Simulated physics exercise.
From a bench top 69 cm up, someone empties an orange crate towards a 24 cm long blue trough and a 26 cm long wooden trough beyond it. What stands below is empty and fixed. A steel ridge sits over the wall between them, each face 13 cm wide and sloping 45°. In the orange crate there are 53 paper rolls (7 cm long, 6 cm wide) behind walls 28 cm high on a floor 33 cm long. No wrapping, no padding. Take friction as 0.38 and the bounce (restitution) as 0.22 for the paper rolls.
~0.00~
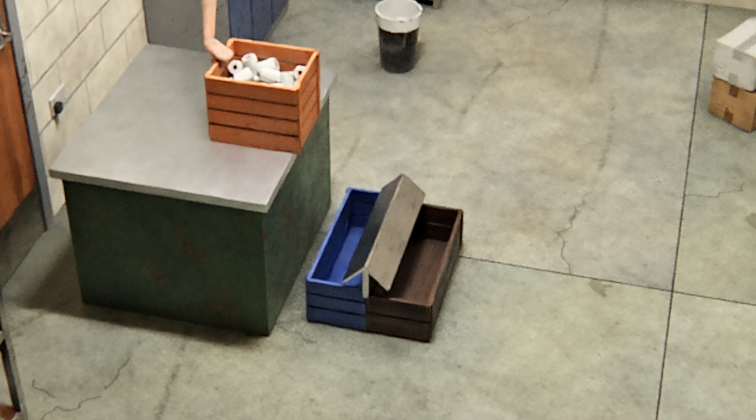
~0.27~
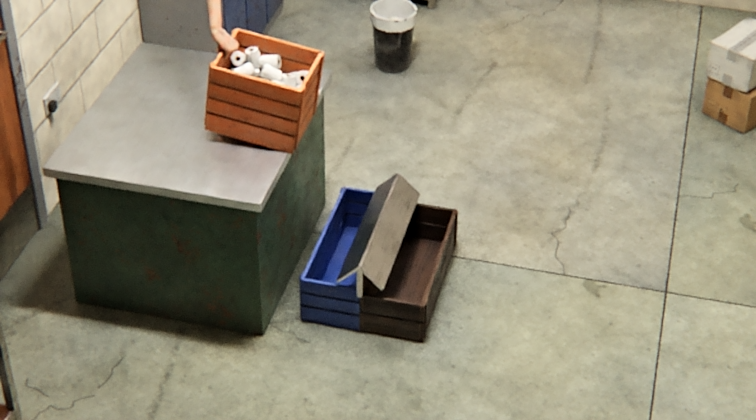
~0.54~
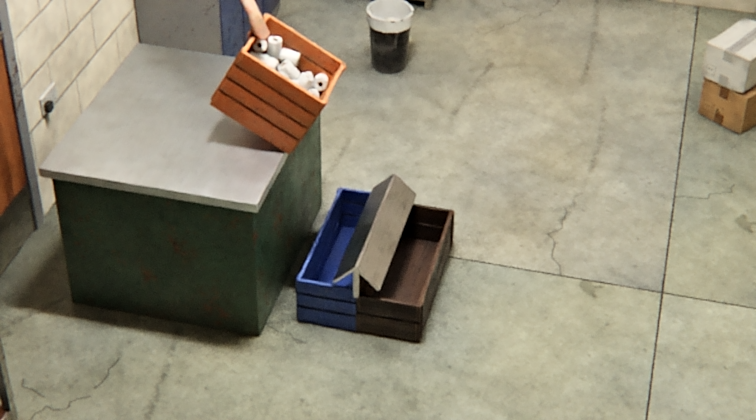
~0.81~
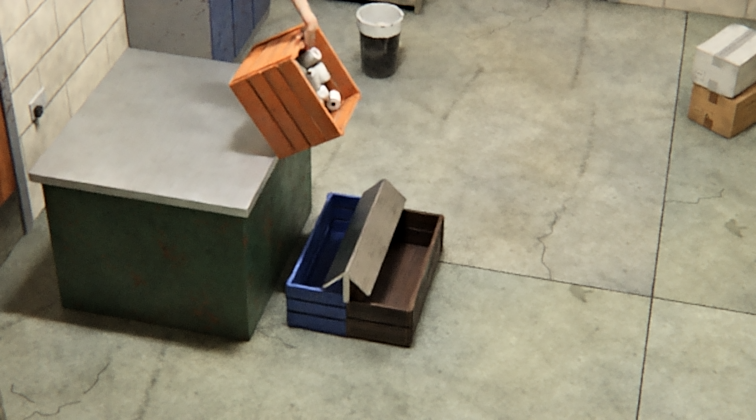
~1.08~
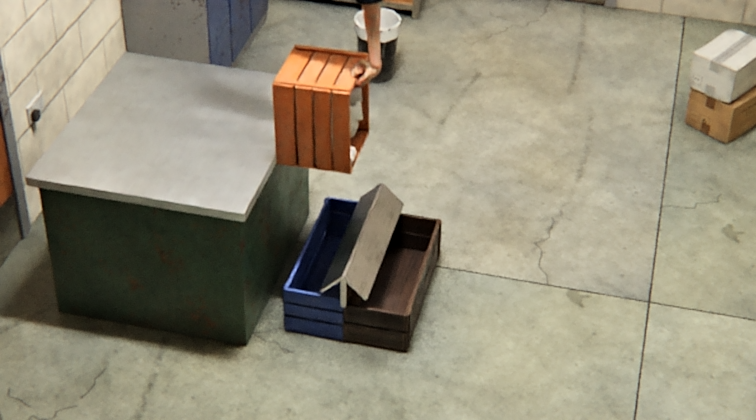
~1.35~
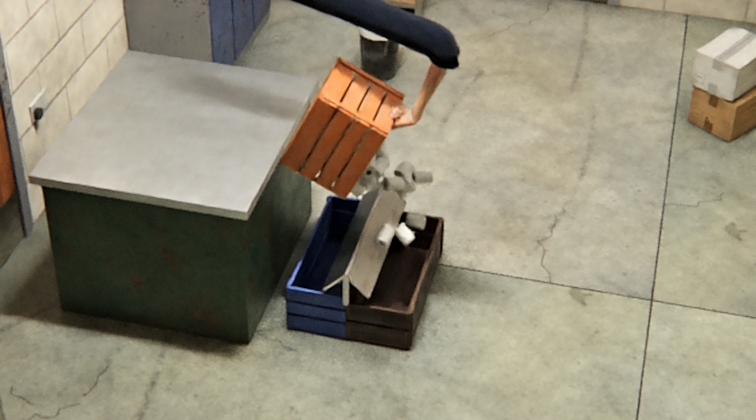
An orange crate of white paper rolls, gripped by a hand on a grey bench top, tilts rightward and swings out past the bench edge. It turns onto its side, then further over, and rolls tumble out above the grey ridge between the blue and dark brown wooden troughs.
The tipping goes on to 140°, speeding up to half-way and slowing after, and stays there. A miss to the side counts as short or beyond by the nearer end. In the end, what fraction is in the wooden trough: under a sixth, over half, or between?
Upwards of half of the paper rolls end in the wooden trough.
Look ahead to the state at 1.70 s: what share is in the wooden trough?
About 30 per cent.
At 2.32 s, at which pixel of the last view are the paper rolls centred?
At about (403, 284).
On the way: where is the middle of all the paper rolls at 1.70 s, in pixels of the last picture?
At about (399, 238).
After 1.51 s, tilt 129°; 23 still in the orange crate, 4 in the wooden trough, 1 on the ground beyond the wooden trough and 25 in the air.
After 1.70 s, tilt 138°; 6 still in the orange crate, 17 in the wooden trough, 1 on the ground beyond the wooden trough and 29 in the air.
After 1.97 s, tilt 140°; 1 in the blue trough, 32 in the wooden trough, 8 on the ground beyond the wooden trough and 12 in the air.
Outcome (at 2.32 s), 6 in the blue trough, 35 in the wooden trough and 12 on the ground beyond the wooden trough. Asked share, 35 of 53, 66 per cent.
